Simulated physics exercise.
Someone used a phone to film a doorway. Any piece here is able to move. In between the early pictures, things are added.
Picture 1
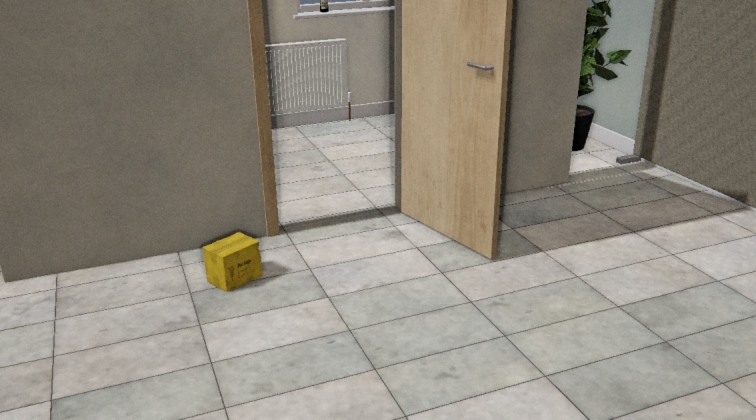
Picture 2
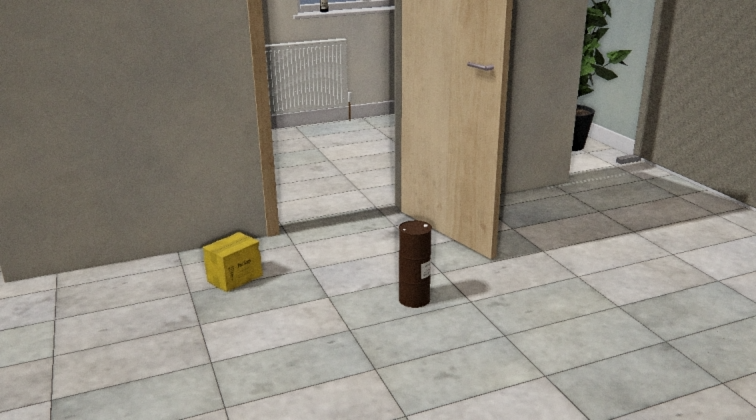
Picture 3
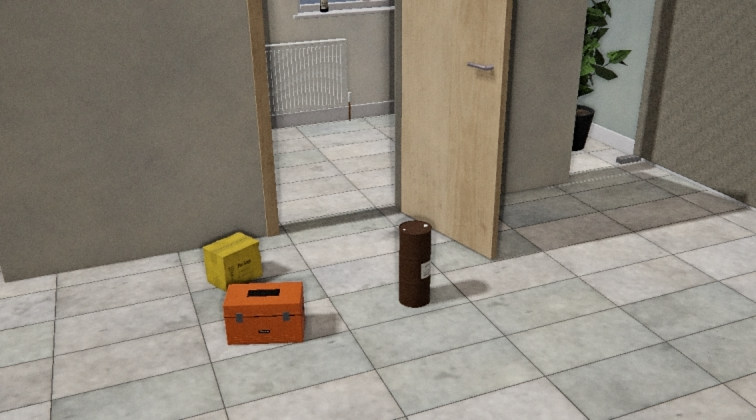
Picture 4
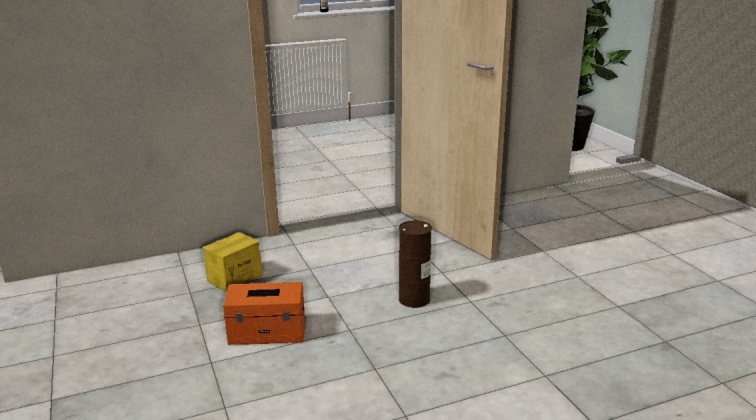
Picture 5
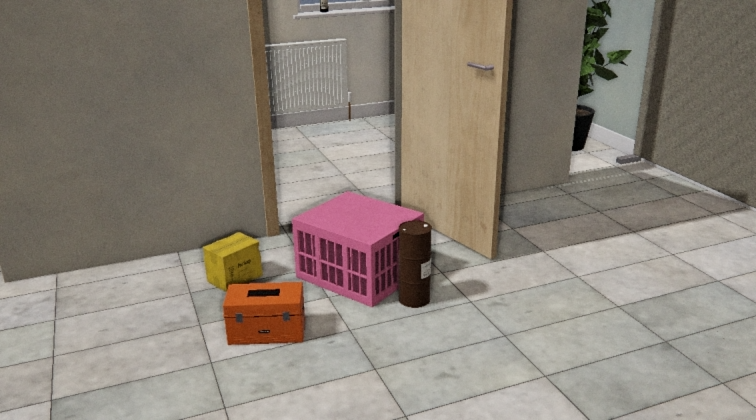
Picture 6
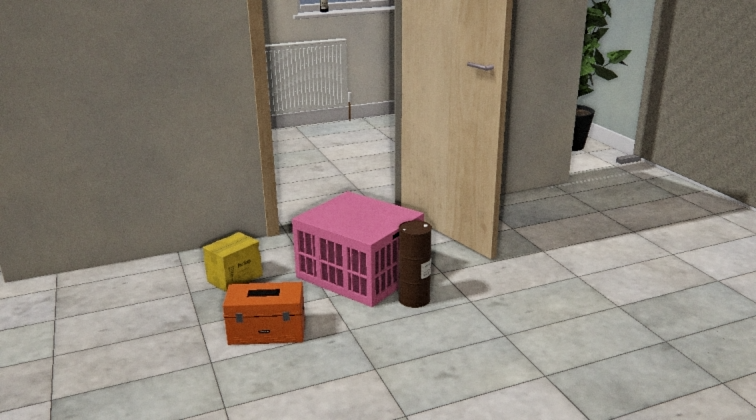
Nothing moved on its own and the door stayed wide open, while a brown canister, then an orange toolbox, then a pink chest appeared on the tiled floor near a yellow box.
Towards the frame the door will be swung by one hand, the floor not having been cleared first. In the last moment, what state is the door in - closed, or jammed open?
I expect the door will not meet its frame.
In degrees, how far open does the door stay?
Roughly 75°.
Then, 0.50 s on from there, door 98° open.
Then, 0.70 s on from there, door 92° open.
Then, 1.00 s on from there, door 81° open.
Then, 1.20 s on from there, door 75° open.
In the end, door 75° open; all 4 unmoved. At the end, from the last picture's camera, pink chest near (357, 246).
